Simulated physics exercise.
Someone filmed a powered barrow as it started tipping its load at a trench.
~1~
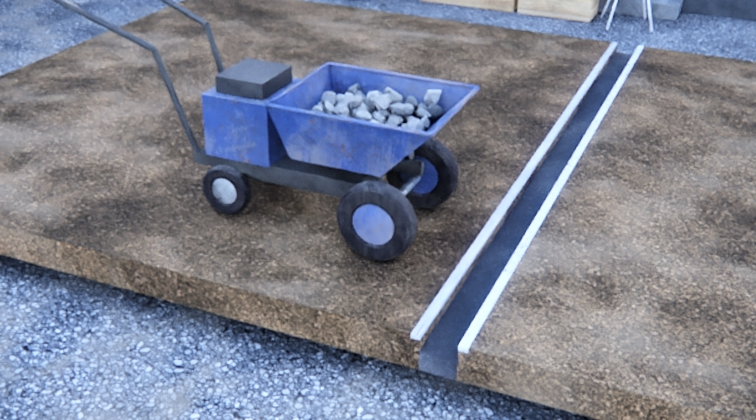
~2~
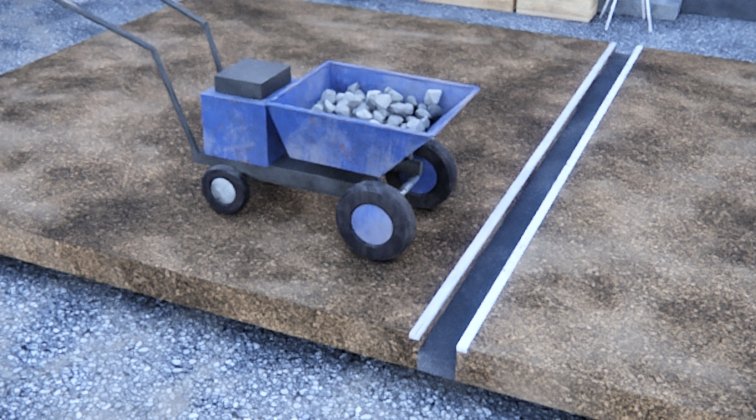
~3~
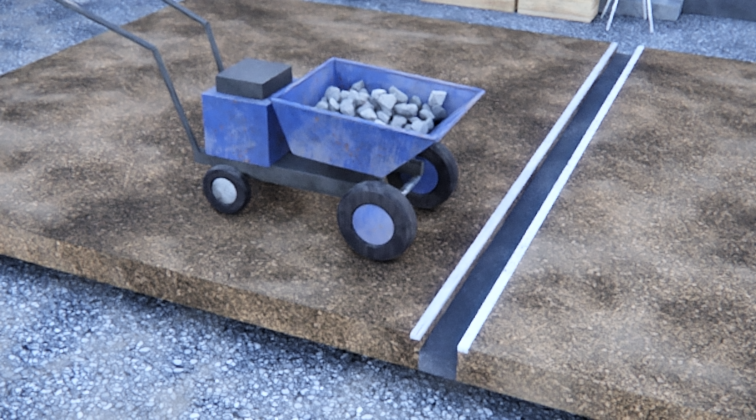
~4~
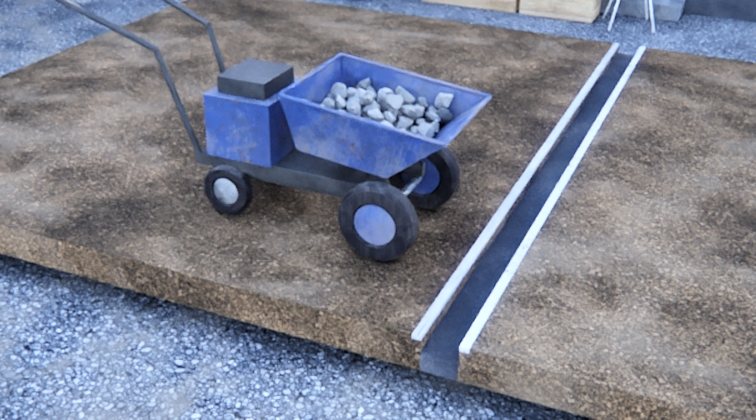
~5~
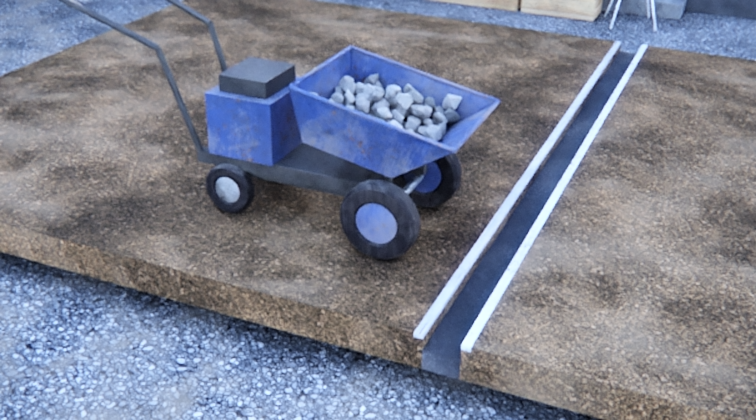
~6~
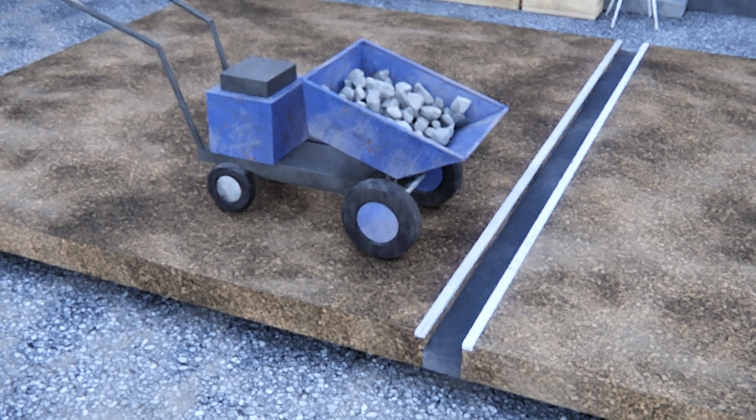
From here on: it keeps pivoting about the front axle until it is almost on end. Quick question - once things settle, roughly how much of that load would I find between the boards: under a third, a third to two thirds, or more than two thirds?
Short of one third.
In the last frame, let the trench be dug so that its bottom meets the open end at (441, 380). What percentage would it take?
Something like 10 %.
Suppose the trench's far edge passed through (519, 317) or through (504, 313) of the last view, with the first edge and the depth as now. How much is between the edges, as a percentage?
Roughly 40 % first, 20 % second.
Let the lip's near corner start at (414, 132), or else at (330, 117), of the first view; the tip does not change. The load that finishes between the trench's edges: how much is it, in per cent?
About 30 %, then 10 %.
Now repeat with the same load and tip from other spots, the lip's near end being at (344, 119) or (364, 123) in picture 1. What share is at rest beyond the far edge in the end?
That works out to 0 per cent for the first position and 0 per cent for the second.
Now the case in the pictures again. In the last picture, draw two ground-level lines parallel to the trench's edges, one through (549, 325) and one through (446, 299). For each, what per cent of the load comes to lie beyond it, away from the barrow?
In order: Near 10 %, then 60 %.
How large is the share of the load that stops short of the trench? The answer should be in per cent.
Roughly 0 per cent of the load.
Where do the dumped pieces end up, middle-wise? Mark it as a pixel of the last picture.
Roughly pixel (548, 255).
Just after the last frame, skip tipped steeply; every one in the skip.
A moment on, skip tipped steeply; the larger part in the skip; just a few in or heaped over the trench; about a tenth beyond it.
Further on, skip tipped right over; roughly half in the skip; about a tenth in or heaped over the trench; roughly half beyond it.
When it is over, skip tipped right over; roughly half in the skip; about a tenth in or heaped over the trench; roughly half beyond it.
